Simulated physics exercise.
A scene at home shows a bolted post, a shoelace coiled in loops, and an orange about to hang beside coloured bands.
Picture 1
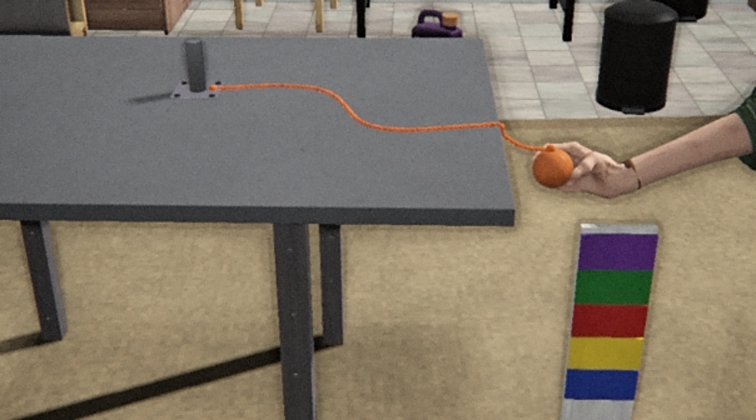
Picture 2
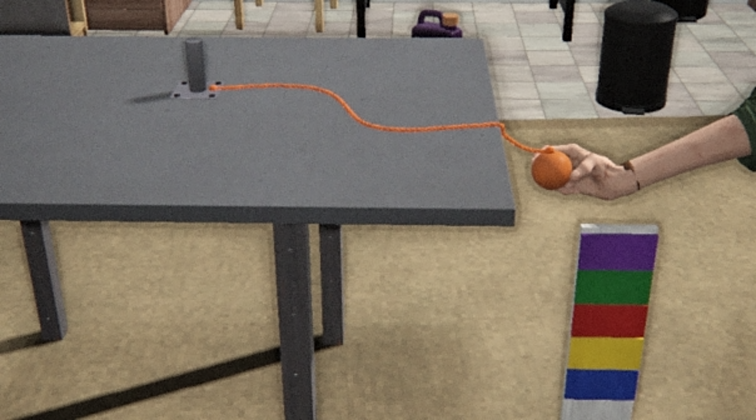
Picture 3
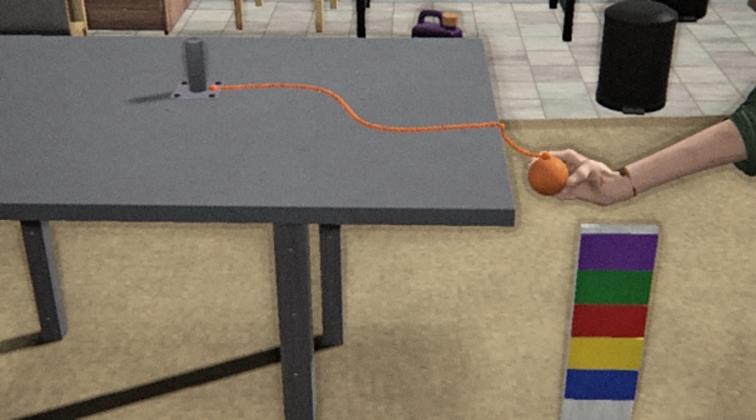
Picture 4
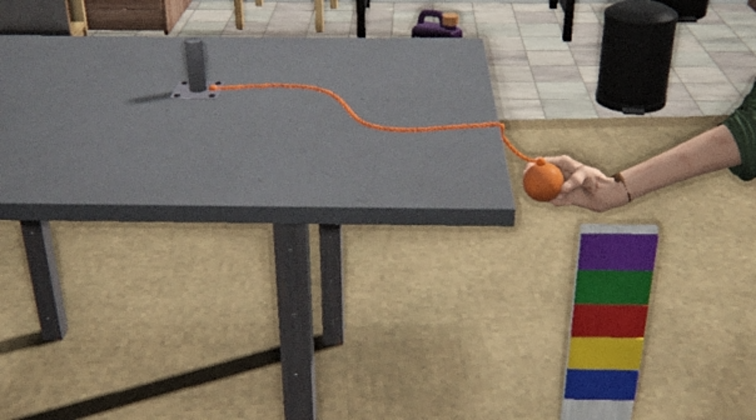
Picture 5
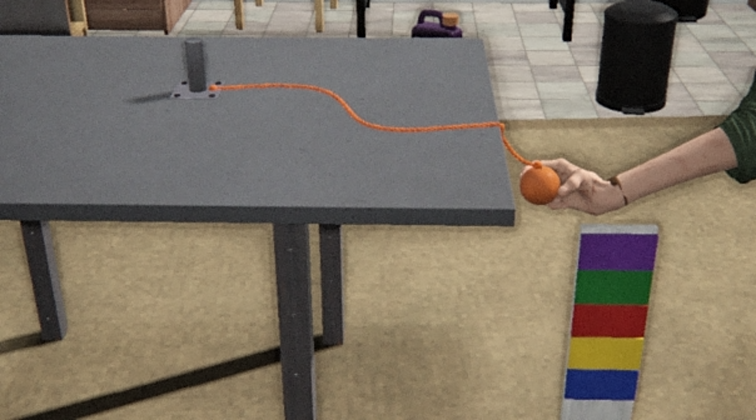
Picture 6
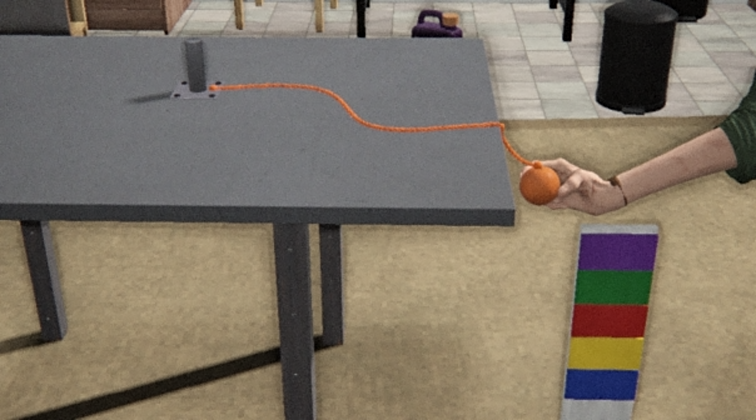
Hand holding an orange ball on an orange cord beside a grey table, lowering it slightly leftward above coloured bands.
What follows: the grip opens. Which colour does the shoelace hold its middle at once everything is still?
The shoelace holds its middle at purple.
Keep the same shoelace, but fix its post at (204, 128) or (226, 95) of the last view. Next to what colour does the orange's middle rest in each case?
In turn, green and then green.
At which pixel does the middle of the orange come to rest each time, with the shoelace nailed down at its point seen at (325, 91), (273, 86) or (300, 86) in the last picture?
It would sit near (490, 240) the first time, (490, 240) the second and (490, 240) the third.
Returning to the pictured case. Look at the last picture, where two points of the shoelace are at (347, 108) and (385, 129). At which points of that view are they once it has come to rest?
First: (374, 107). Second: (442, 114).
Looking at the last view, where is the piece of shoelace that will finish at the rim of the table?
In the last picture it is at roughly (443, 128).
Early on, orange near (507, 239); level with purple.
Midway, orange near (492, 245); level with purple.
Finally, orange near (492, 247); level with purple. Its centre hangs level with the purple band.
